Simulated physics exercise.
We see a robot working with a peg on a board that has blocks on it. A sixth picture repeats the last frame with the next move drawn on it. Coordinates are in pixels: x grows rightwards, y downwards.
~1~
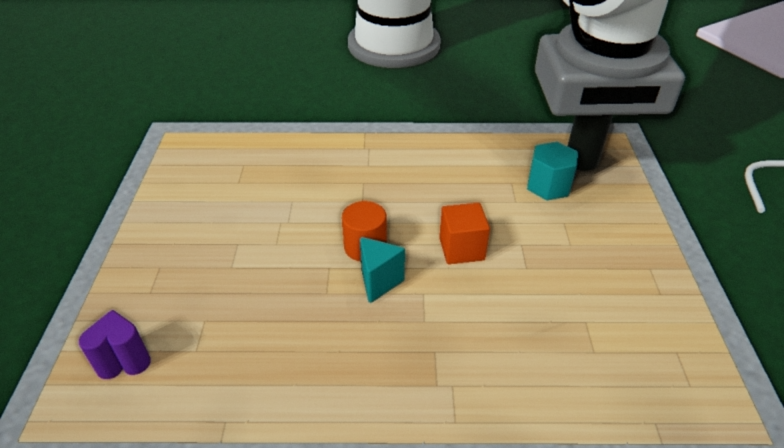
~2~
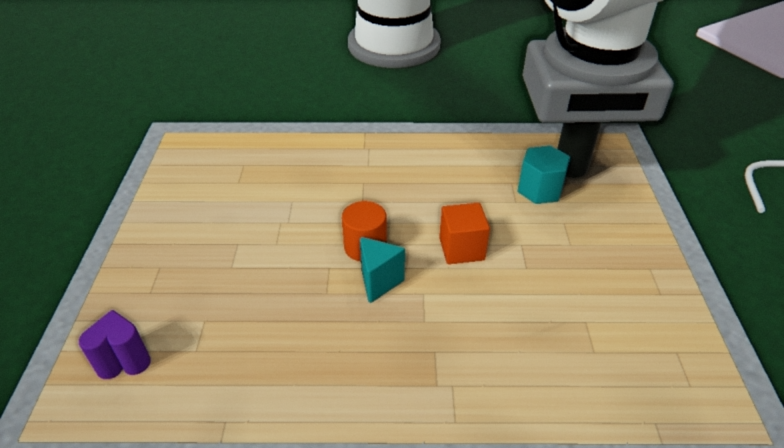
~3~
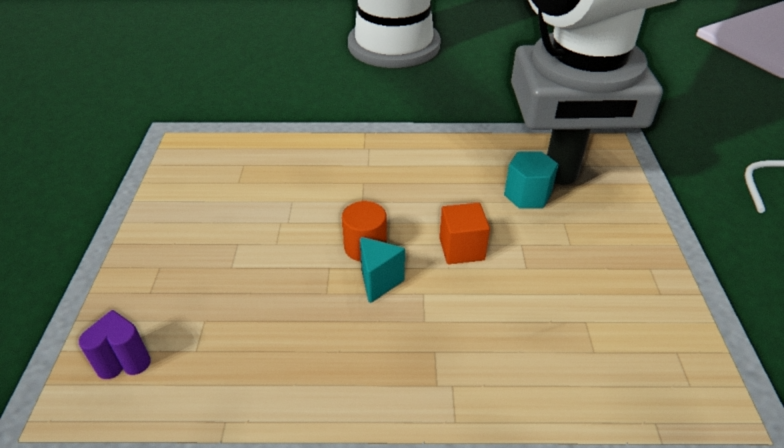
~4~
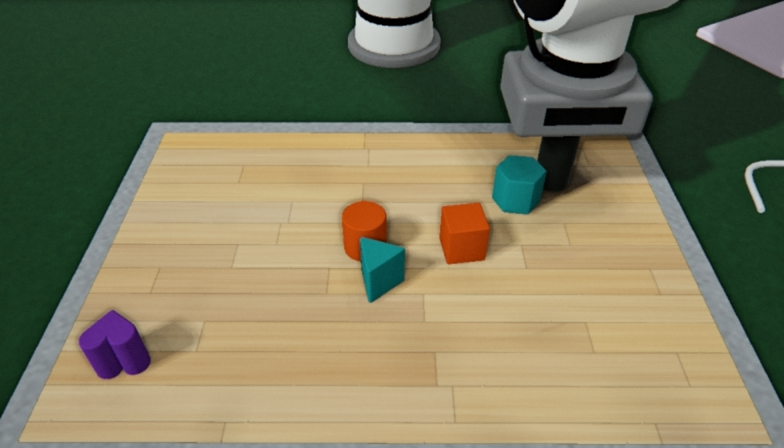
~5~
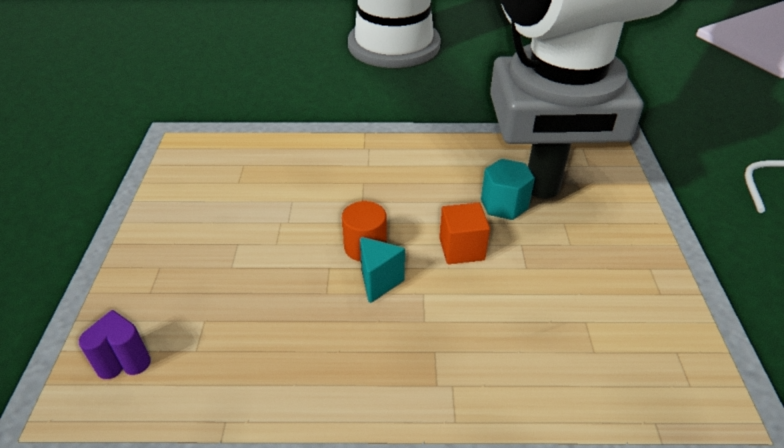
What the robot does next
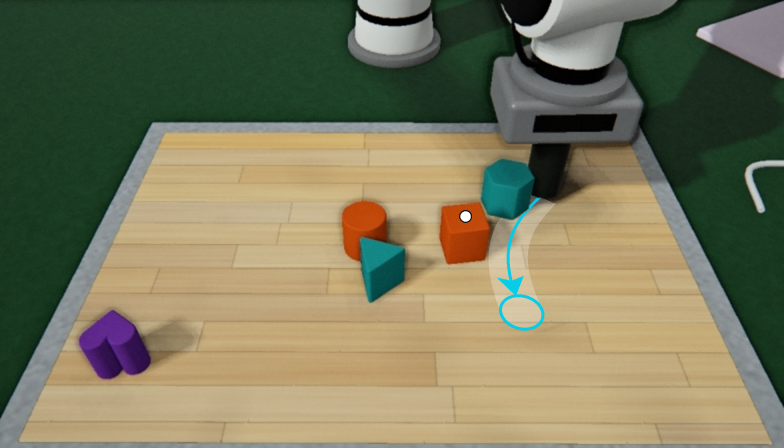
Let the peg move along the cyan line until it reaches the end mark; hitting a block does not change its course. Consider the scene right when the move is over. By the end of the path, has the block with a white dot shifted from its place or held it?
It keeps its spot.
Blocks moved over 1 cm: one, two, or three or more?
I'd say just one block gets shifted by more than about 1 cm.
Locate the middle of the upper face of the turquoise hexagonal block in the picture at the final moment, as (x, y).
So, by the moment the path ends, you'll find the top centre of the turquoise hexagonal block at (483, 181).
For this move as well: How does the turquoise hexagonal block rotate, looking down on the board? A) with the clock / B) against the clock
A - with the clock.
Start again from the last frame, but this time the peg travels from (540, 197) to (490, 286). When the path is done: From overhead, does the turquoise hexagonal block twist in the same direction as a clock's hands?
Yes, it checks out.
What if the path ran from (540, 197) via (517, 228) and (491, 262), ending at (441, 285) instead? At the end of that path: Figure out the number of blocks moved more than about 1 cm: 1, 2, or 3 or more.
The result: Two blocks.
The drawn path runs from (540, 197) by way of (516, 226) and (508, 265) to (522, 312); the dot is on the orange square piece.
What follows on the original path. One third of the way, peg (518, 217); turquoise hexagonal block (483, 181), turned 40° clockwise.
Two thirds of the way, peg (510, 257); turquoise hexagonal block (483, 181), turned 40° clockwise.
At the end, peg (524, 303); orange square piece not moved; turquoise hexagonal block (483, 181), turned 40° clockwise.
